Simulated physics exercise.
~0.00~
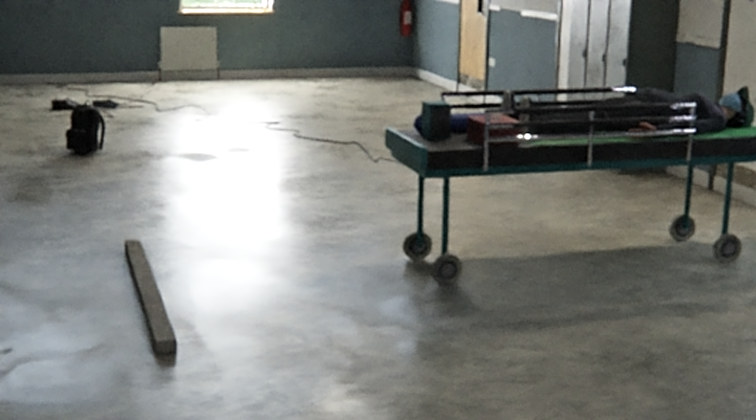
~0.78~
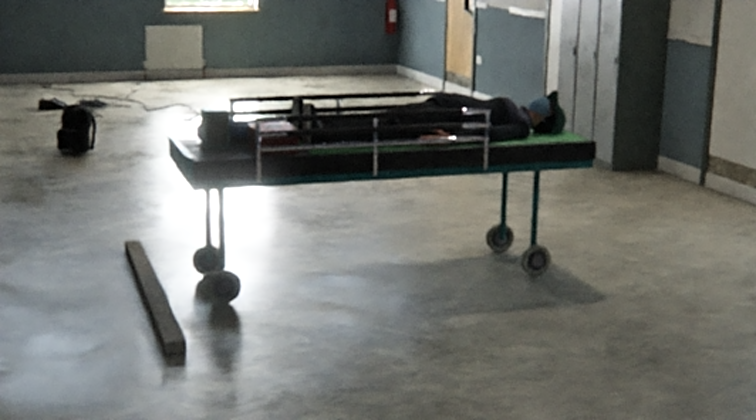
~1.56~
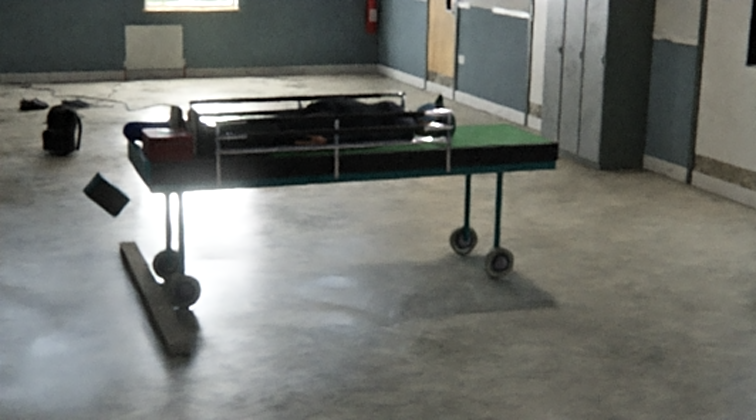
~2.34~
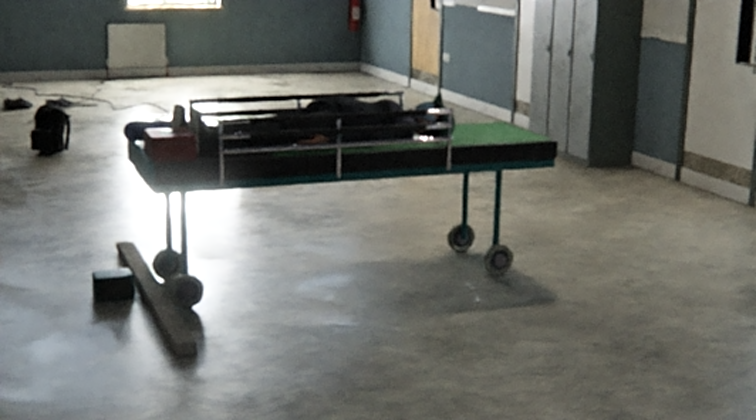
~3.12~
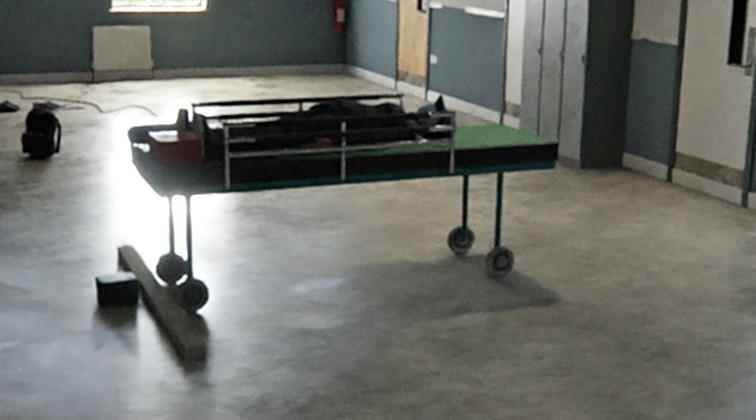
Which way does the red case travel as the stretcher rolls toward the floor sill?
The red case moves to the left, riding along on the stretcher.
